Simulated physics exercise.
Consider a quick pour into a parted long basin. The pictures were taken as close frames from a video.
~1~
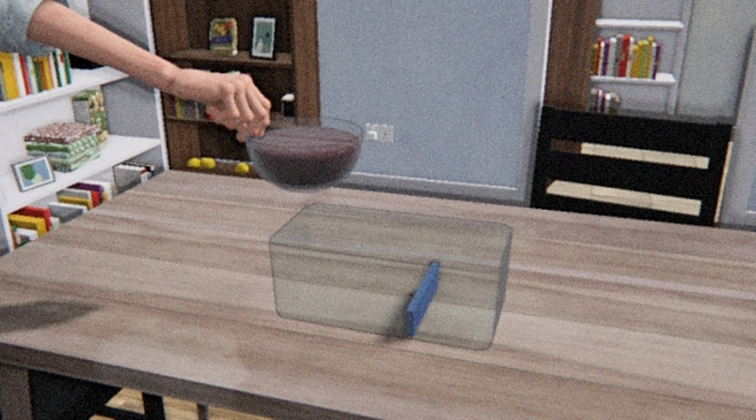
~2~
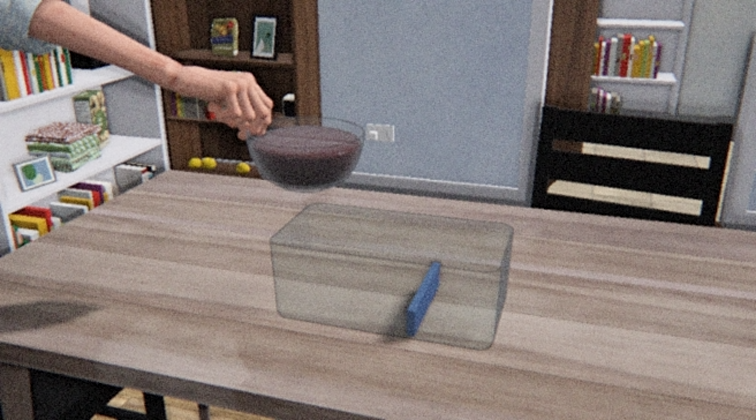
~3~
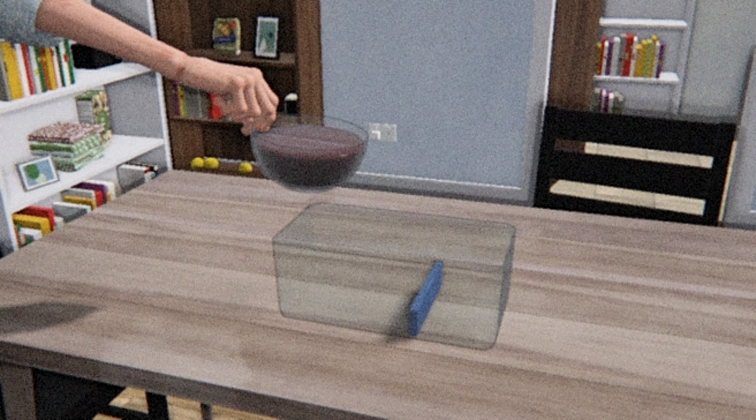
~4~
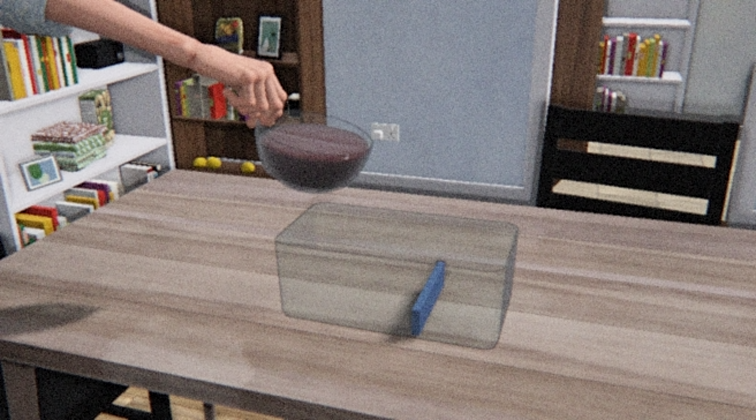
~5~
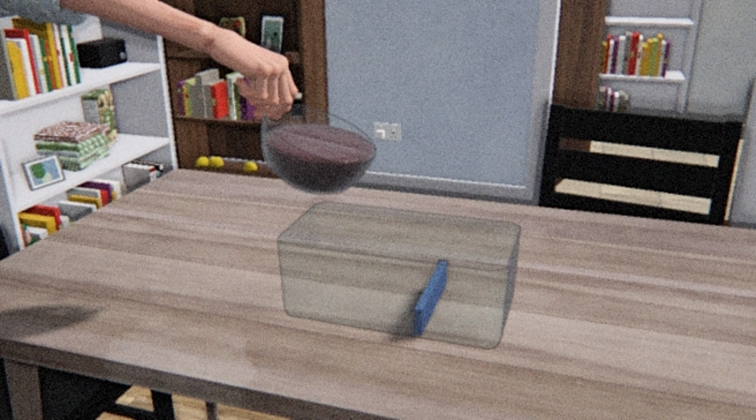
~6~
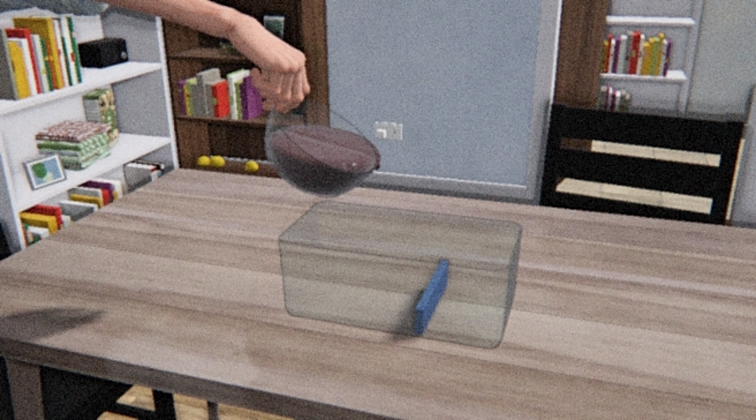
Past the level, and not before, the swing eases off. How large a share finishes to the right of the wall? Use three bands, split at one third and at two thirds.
Under a third ends up there.
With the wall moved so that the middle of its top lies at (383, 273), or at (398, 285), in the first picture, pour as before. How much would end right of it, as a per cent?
Record: Case 1 near 55 %, case 2 near 40 %.
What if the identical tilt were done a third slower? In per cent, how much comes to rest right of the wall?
Somewhere near 10 percent.
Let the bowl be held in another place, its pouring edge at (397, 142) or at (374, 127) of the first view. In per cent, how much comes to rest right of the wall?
Try one: 40 %; try two: 25 %.
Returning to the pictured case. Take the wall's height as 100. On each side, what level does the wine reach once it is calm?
I'd say about 60 for the left and about 20 for the right.
A moment on, the bowl is tipped on its side and 19 per cent is still to pour, 52 is left of the wall and 0 right of it.
Next, the bowl is tipped on its side and 3 per cent is still to pour, 81 is left of the wall and 5 right of it.
Then the bowl is tipped on its side and 0 per cent is still to pour, 78 is left of the wall and 16 right of it.
Later the bowl is tipped on its side and 0 per cent is still to pour, 78 is left of the wall and 17 right of it.
At rest 78 per cent lies left of the wall, 17 right of it and 5 outside.
